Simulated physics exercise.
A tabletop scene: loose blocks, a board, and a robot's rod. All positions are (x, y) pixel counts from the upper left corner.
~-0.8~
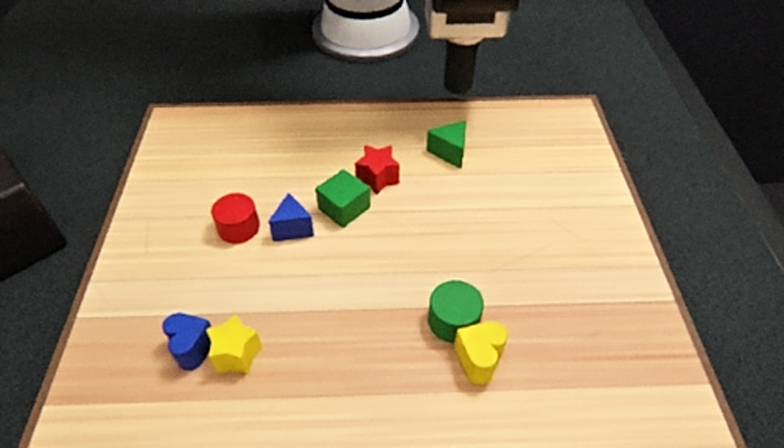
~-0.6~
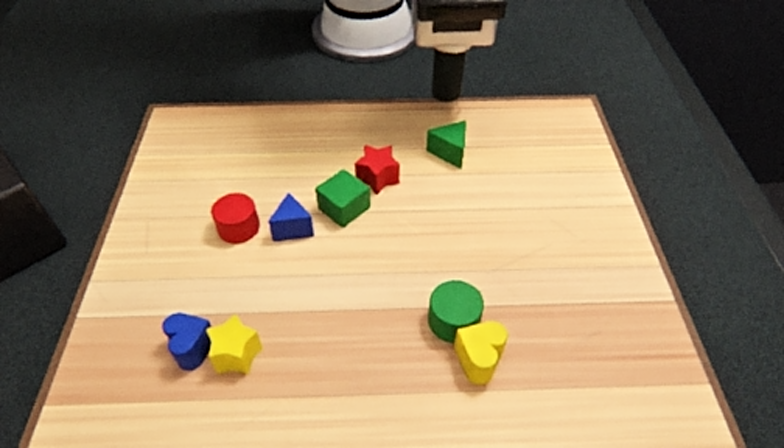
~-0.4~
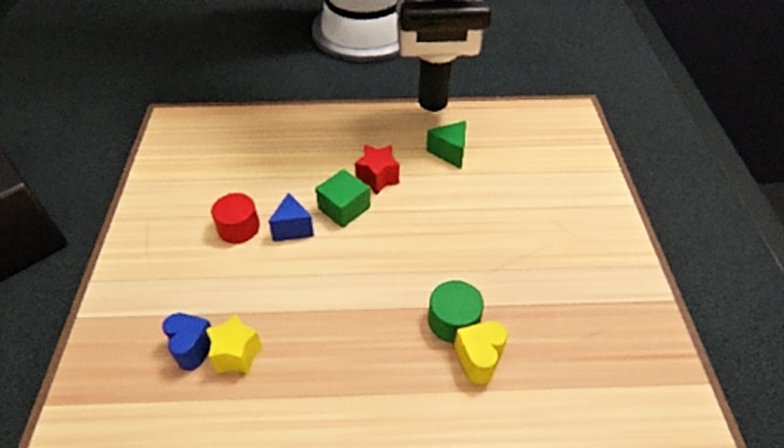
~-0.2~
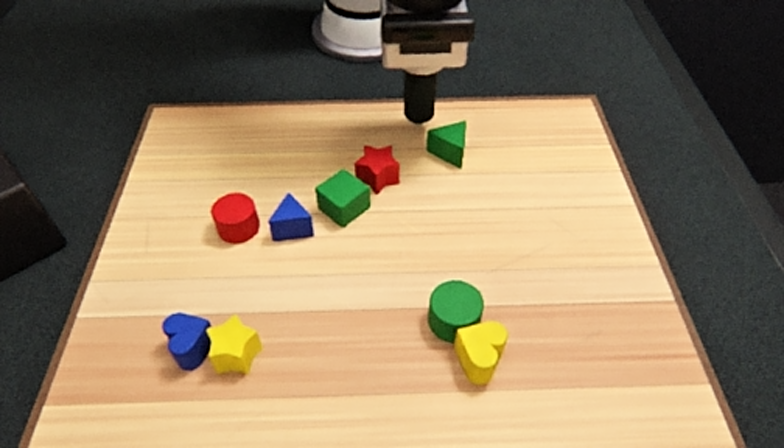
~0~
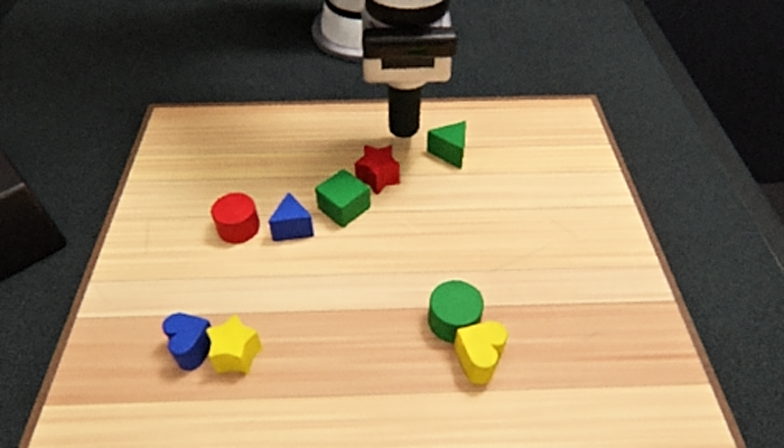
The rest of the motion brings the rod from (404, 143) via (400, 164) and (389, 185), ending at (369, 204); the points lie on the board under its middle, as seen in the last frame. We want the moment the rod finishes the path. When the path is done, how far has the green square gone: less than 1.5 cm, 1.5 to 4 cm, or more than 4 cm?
The green square moves over 4 cm.
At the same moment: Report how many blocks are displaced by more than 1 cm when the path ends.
The count will be 3 or more.
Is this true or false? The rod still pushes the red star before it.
True
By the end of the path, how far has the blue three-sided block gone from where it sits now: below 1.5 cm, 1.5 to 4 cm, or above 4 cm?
Band: 1.5 to 4 cm.
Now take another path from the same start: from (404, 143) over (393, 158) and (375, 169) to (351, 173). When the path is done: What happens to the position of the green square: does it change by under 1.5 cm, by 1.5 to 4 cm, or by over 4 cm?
That block covers between 1.5 and 4 cm.
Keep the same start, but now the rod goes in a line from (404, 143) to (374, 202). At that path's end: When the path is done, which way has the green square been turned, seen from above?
It is turned clockwise.
The first path, step by step. One third of the way, rod at (400, 150); red star at (372, 164).
Two thirds of the way, rod at (388, 171); green square at (322, 202), turned 15° clockwise; red star at (356, 183), turned 20° clockwise.
At the end, rod at (369, 190); blue three-sided block at (258, 222), turned 15° clockwise; green square at (295, 217), turned 20° clockwise; red star at (333, 201), turned 30° clockwise; green three-sided block unmoved.
